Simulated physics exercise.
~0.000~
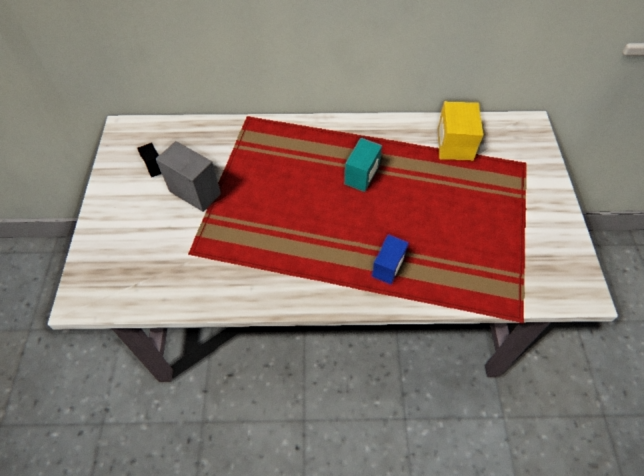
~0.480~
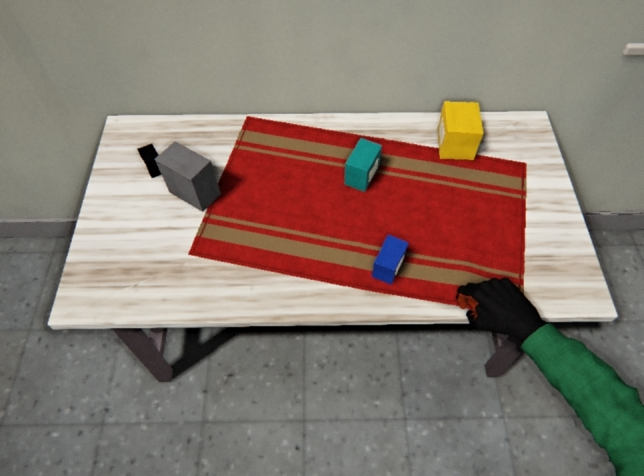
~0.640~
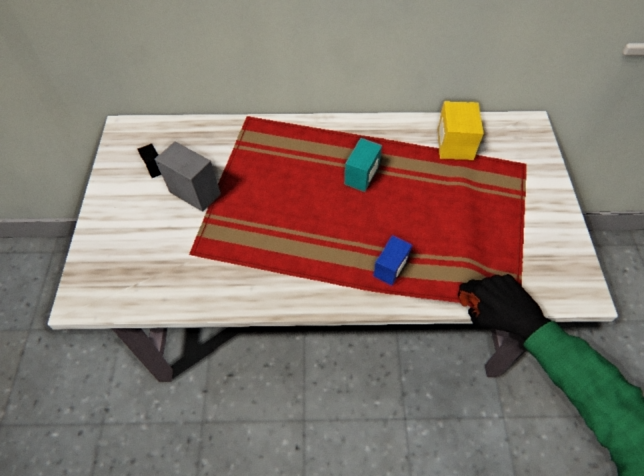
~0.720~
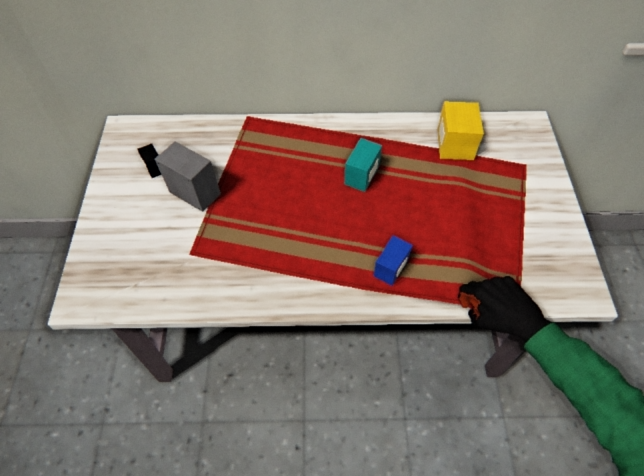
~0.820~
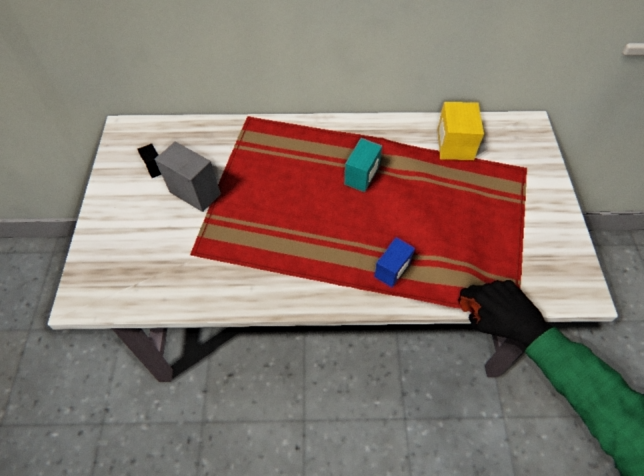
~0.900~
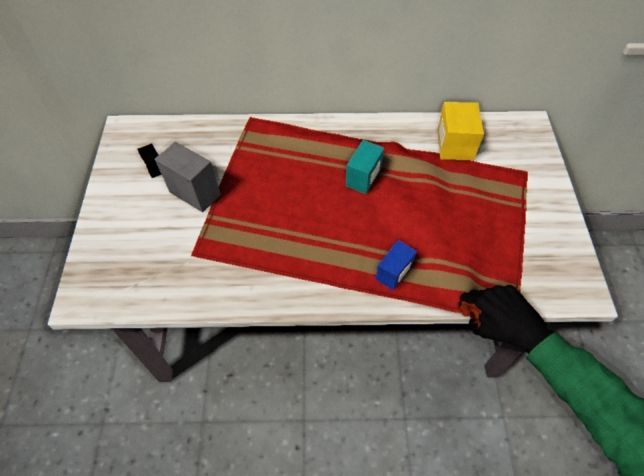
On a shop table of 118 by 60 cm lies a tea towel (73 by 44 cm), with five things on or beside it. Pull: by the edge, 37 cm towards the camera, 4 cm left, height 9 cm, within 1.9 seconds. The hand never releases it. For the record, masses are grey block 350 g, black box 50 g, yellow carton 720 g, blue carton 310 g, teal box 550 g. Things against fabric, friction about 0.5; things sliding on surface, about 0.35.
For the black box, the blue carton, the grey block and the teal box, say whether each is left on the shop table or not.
Black box: Left on it; blue carton: Not left on it; grey block: Left on it; teal box: Not left on it.
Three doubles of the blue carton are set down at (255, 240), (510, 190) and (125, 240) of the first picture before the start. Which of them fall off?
In that order: Falls off, drops off, stays up.
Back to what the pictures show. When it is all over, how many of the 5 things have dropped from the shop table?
2 of them.
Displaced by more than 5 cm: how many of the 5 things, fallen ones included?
After counting, the figure is 2.
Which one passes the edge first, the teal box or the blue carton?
That's the blue one.
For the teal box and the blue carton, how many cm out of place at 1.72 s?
Teal box 25 cm, blue carton over the edge.
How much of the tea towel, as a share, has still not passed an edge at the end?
Some 15 in a hundred.
After 1.3 s, 90 % of the tea towel is still over the top; blue carton 11 cm off its start, teal box 10 cm off its start.
After 1.7 s, 50 % of the tea towel is still over the top; teal box 26 cm off its start, blue carton over the edge.
After 2.1 s, 20 % of the tea towel is still over the top; teal box on its side, 63 cm off its start at (382, 445), blue carton over the edge.
After 2.5 s, 15 % of the tea towel is still over the top; teal box over the edge, blue carton over the edge.
After 4.1 s, 15 % of the tea towel is still over the top; teal box over the edge, blue carton over the edge, grey block 0 cm off its start at (183, 162), black box 0 cm off its start at (148, 152).
